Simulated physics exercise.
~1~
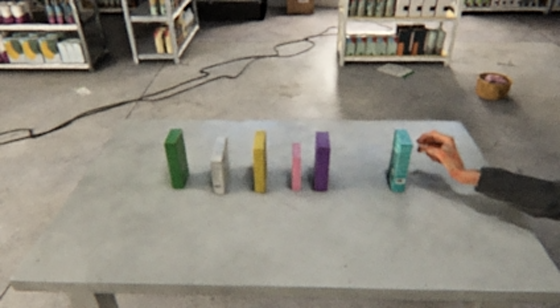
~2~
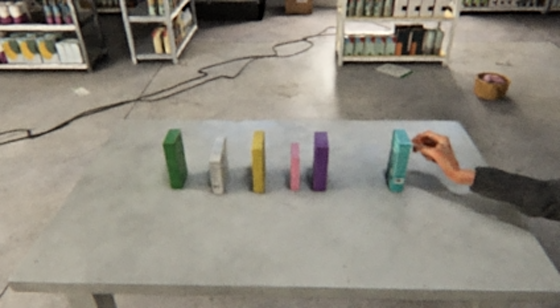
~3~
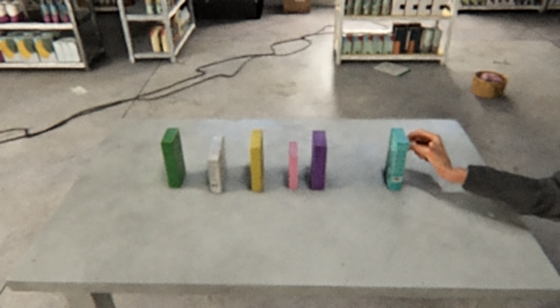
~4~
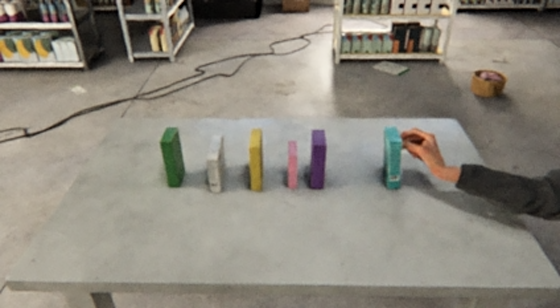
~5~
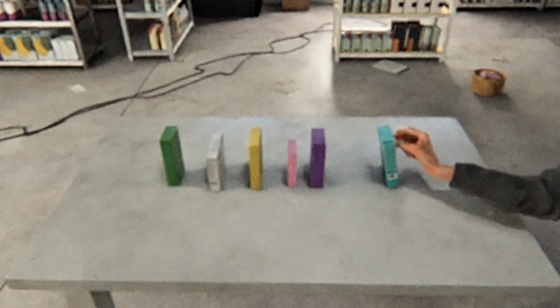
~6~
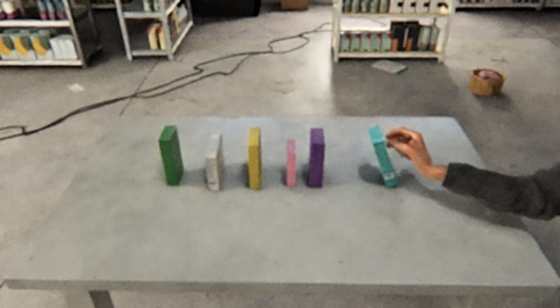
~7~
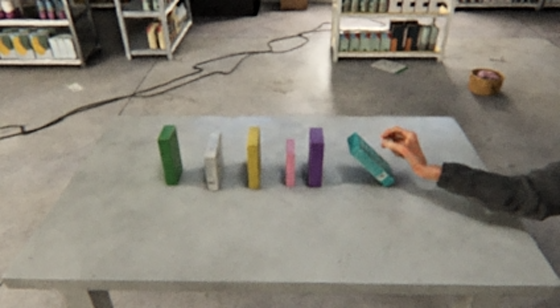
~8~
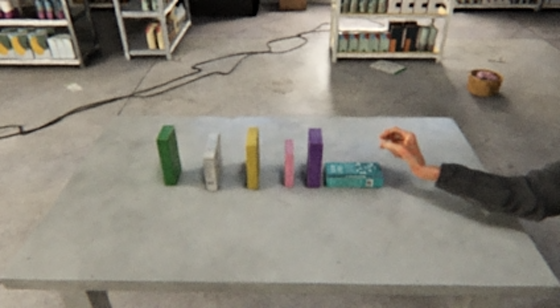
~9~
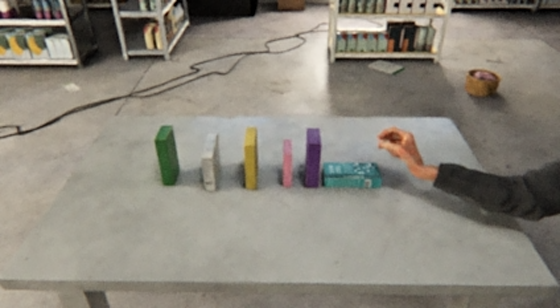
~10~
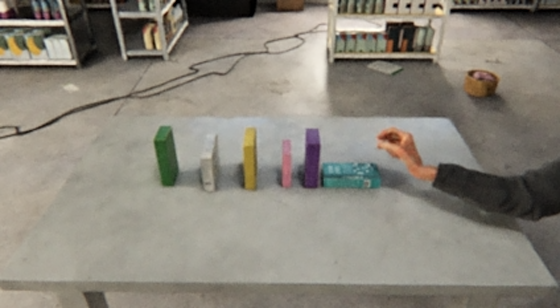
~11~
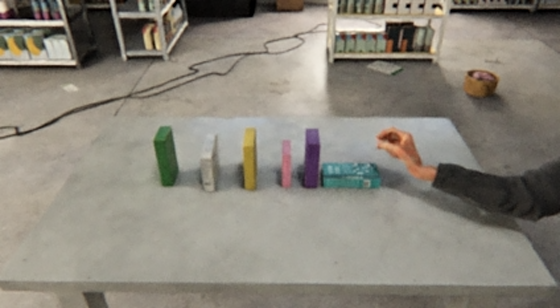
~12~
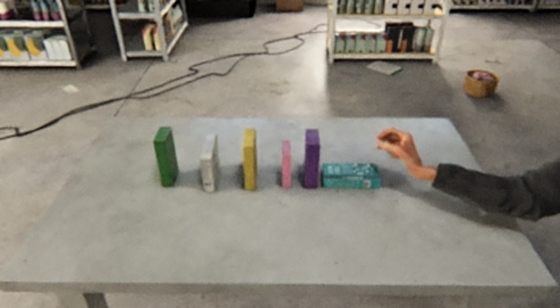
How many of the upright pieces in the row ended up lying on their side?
Just one of them ended up on its side, the turquoise packet that the hand had tipped.
